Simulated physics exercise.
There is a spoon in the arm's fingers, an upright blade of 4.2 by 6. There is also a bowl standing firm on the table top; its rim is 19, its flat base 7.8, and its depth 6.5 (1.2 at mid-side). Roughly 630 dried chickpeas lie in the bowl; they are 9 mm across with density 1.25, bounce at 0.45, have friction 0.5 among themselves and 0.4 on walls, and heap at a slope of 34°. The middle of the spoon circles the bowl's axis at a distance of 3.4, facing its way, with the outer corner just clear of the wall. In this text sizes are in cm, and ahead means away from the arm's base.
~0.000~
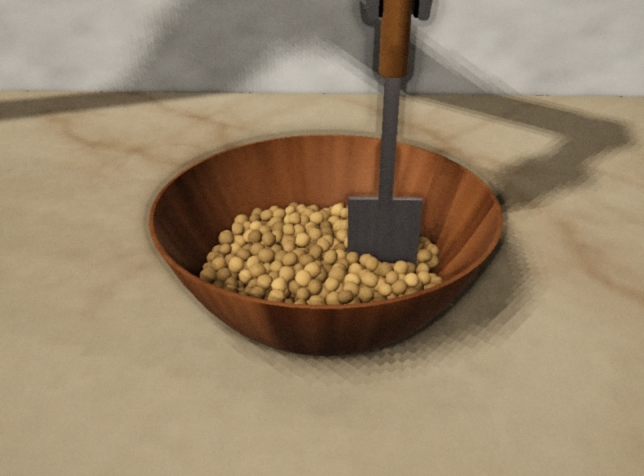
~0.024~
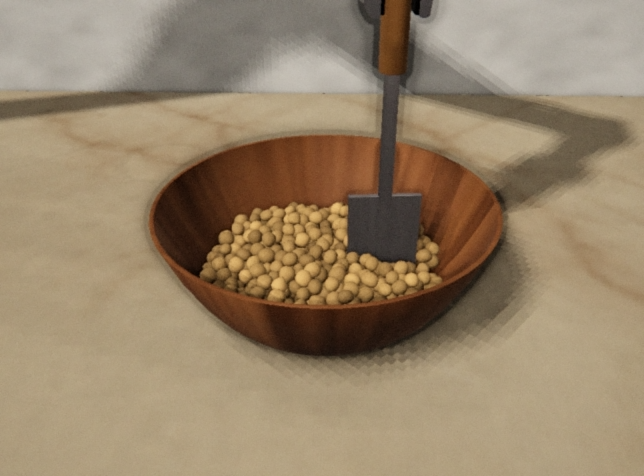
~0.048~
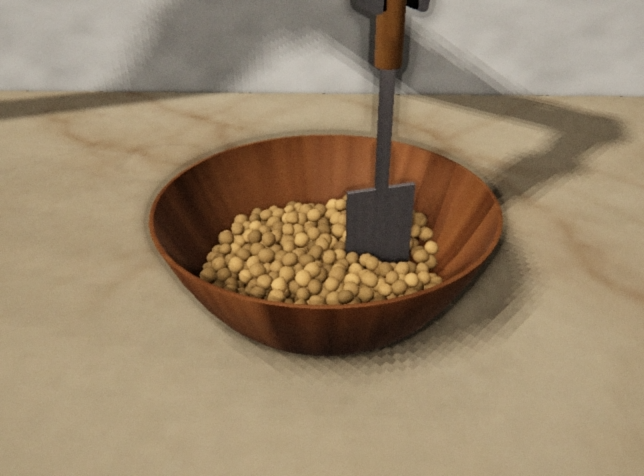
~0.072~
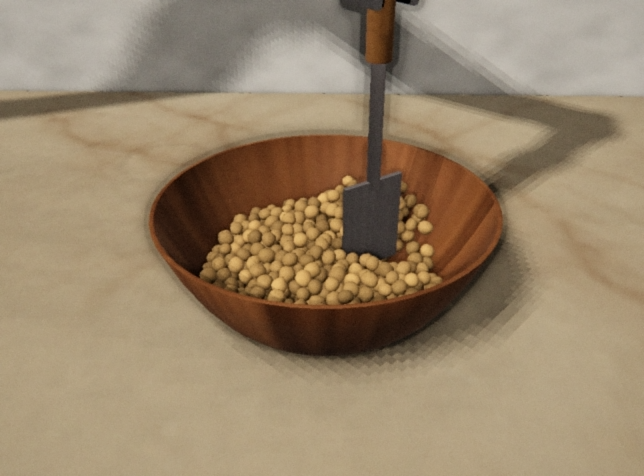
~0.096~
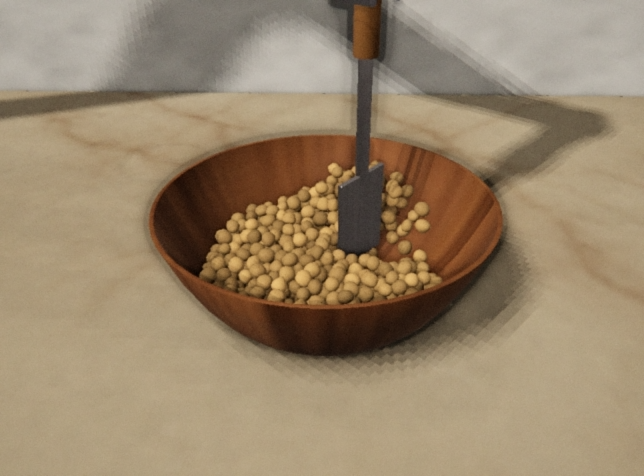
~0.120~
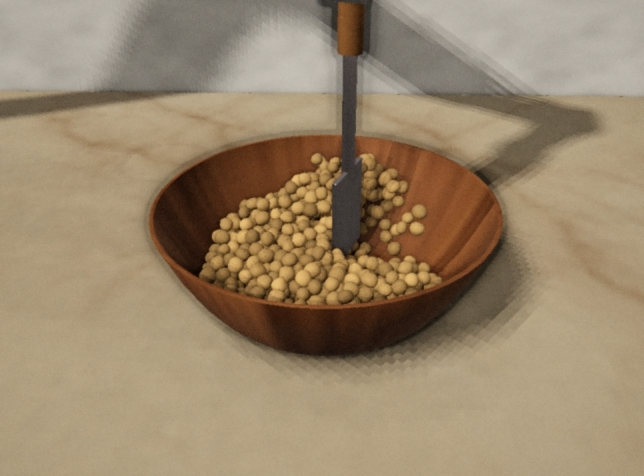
A flat, dark metal blade on an orange-brown handle, held by a gripper, stands in a wooden bowl of chickpeas, barely moving at first. It then sweeps leftward through them, turning gradually until nearly edge-on, while chickpeas pile up toward the bowl's back wall and a few scatter to its right.
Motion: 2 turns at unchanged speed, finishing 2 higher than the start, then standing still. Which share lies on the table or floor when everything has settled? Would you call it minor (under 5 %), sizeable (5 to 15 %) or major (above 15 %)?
I would call it minor.
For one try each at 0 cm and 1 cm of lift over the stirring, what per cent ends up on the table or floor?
I'd say some 5 per cent, and some 0 per cent.
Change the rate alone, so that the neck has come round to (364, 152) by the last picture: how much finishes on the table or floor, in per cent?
I'd put it close to 0 per cent.
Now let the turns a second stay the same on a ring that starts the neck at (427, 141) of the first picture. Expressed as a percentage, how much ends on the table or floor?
It comes to around 5 percent.
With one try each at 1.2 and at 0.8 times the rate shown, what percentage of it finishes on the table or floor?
First try close to 5, second close to 0, in per cent.
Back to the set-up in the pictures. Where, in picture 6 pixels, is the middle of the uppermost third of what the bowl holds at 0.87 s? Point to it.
In the final view it lies at about (293, 260).
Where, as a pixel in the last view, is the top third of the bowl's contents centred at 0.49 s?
Roughly at (397, 272).
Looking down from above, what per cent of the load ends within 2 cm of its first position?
About 5 %.
By 0.49 s, 324° round, highest piece 7 above the table; 628 in the bowl, 2 on the table or floor, 1 in flight or on the tool.
By 0.87 s, 219° round, highest piece 6 above the table; 628 in the bowl, 3 on the table or floor.
By 1.25 s, 0° round, highest piece 5 above the table; 628 in the bowl, 3 on the table or floor.
By 1.95 s, 0° round, highest piece 5 above the table; 628 in the bowl, 3 on the table or floor.
Final count, 628 in the bowl, 3 on the table or floor. That is 0 % on the table or floor.
